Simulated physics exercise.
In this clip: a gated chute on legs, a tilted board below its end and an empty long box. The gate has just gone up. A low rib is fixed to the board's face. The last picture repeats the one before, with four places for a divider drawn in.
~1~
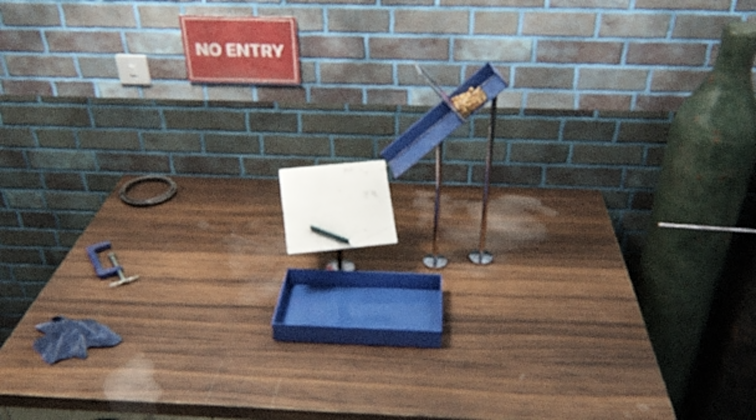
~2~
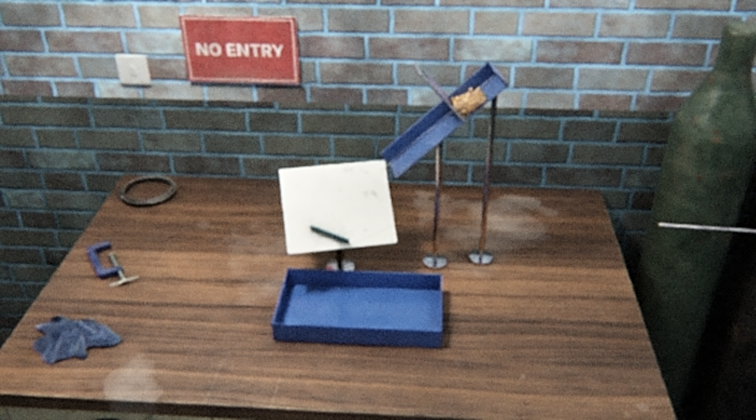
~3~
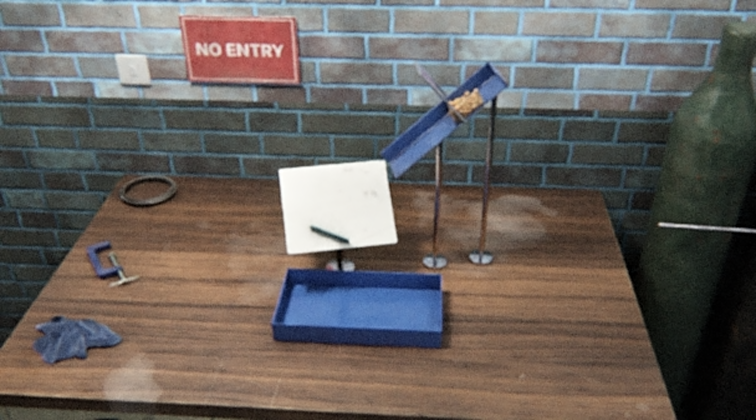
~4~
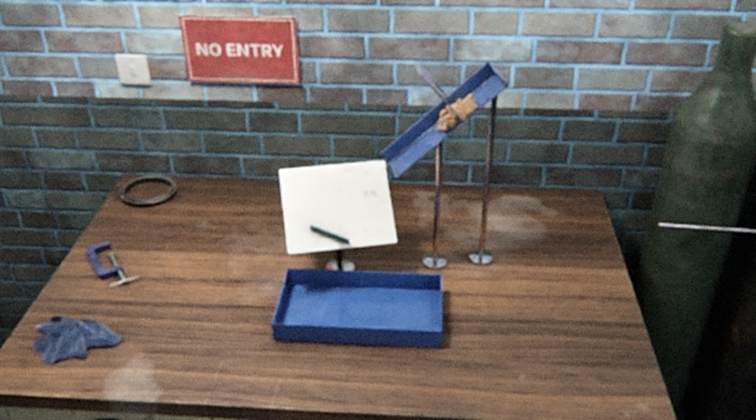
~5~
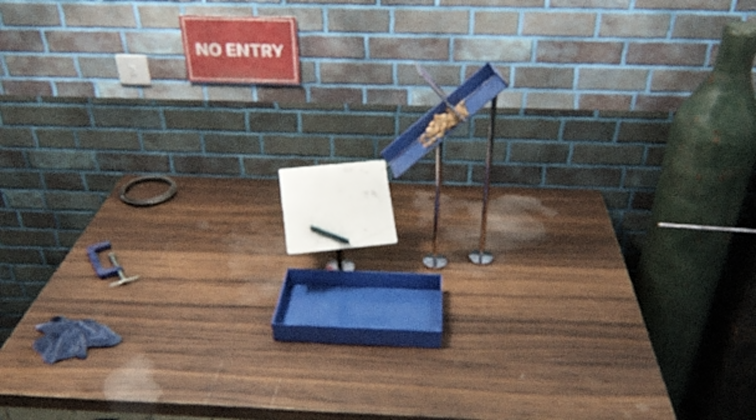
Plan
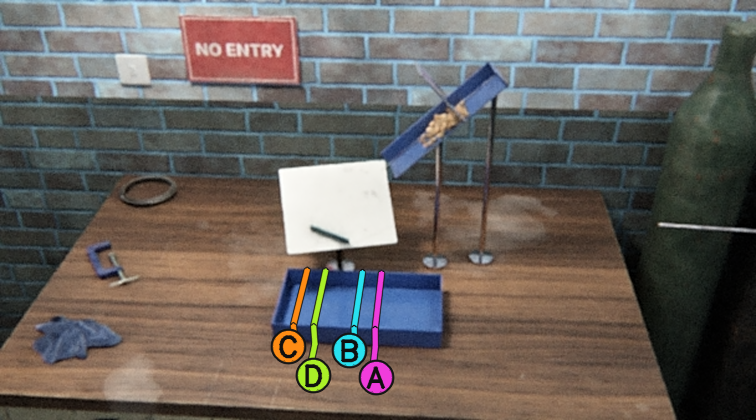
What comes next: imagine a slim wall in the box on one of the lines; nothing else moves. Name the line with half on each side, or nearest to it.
B beats the others.
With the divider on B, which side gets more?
More lands on the right.
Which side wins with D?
More lands on the right.
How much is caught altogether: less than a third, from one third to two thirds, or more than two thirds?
About that: More than two thirds.
On the marked copy, line A crosses the front rim at (375, 328); line B crosses the front rim at (354, 327); line C crosses the front rim at (293, 324); line D crosses the front rim at (313, 325).
With A, of what is caught, nearly all on the left of the divider, a small part on the right.
With B, of what is caught, about a quarter on the left of the divider, about two thirds on the right.
With C, of what is caught, a small part on the left of the divider, nearly all on the right.
With D, of what is caught, a small part on the left of the divider, most on the right.
